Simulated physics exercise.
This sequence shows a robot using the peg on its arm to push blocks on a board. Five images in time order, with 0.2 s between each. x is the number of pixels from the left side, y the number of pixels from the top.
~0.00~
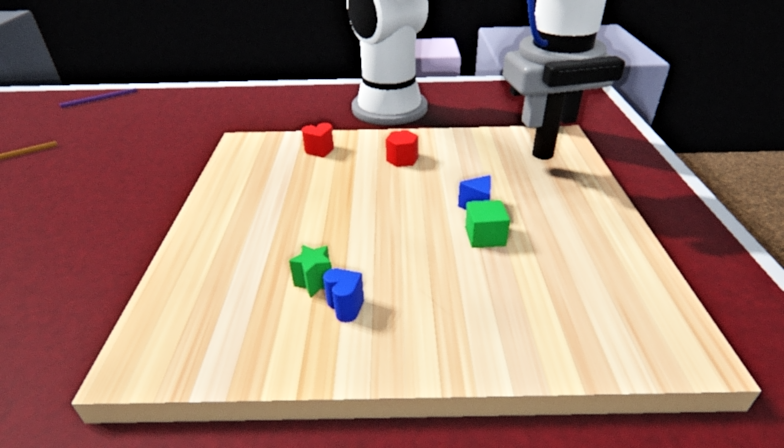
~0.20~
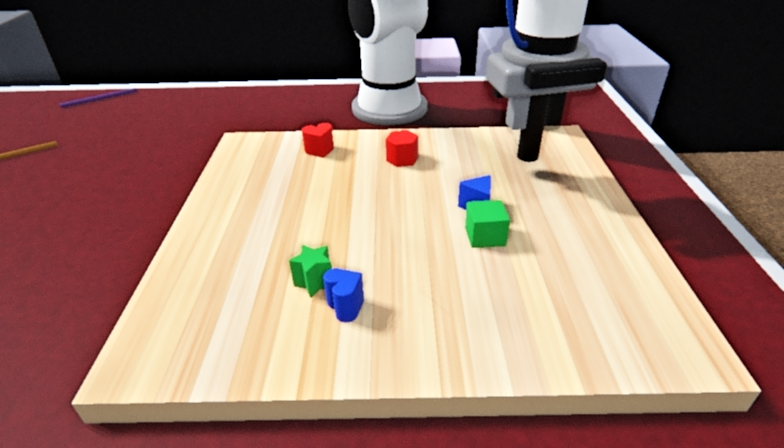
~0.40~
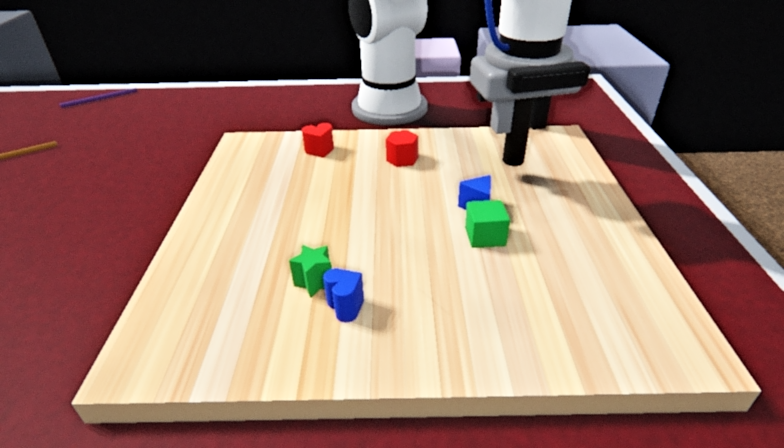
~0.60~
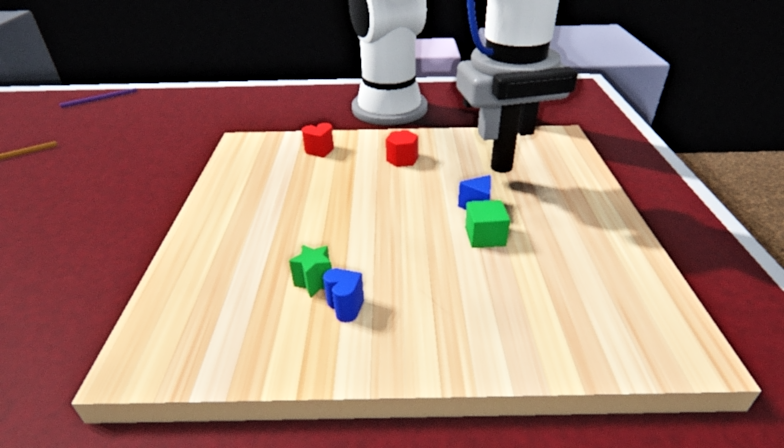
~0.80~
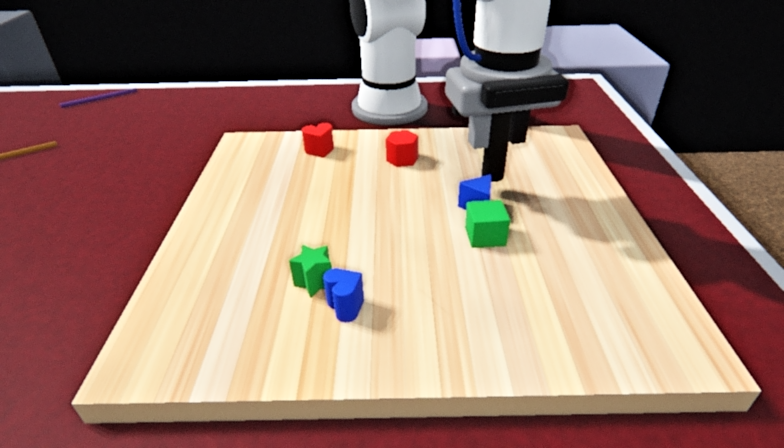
Above a wooden board, a robot arm moves its black peg left toward the blue triangle.
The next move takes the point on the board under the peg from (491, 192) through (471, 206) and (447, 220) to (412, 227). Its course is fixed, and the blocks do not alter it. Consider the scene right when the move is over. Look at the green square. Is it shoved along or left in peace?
Shifted out of place.
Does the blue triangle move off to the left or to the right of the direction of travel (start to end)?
Over to the left.
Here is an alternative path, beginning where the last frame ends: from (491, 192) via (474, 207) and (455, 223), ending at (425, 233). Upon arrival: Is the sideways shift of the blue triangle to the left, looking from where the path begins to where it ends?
Yes, that is how it ends up.
On the path given first. One third of the way, peg at (473, 191); blue triangle at (473, 194), turned 30° clockwise; green square at (488, 215), turned 20° anticlockwise.
Two thirds of the way, peg at (447, 205); blue triangle at (453, 209); green square at (487, 219), turned 45° anticlockwise.
At the end, peg at (412, 211); blue triangle at (450, 210); green square at (487, 219), turned 45° anticlockwise.
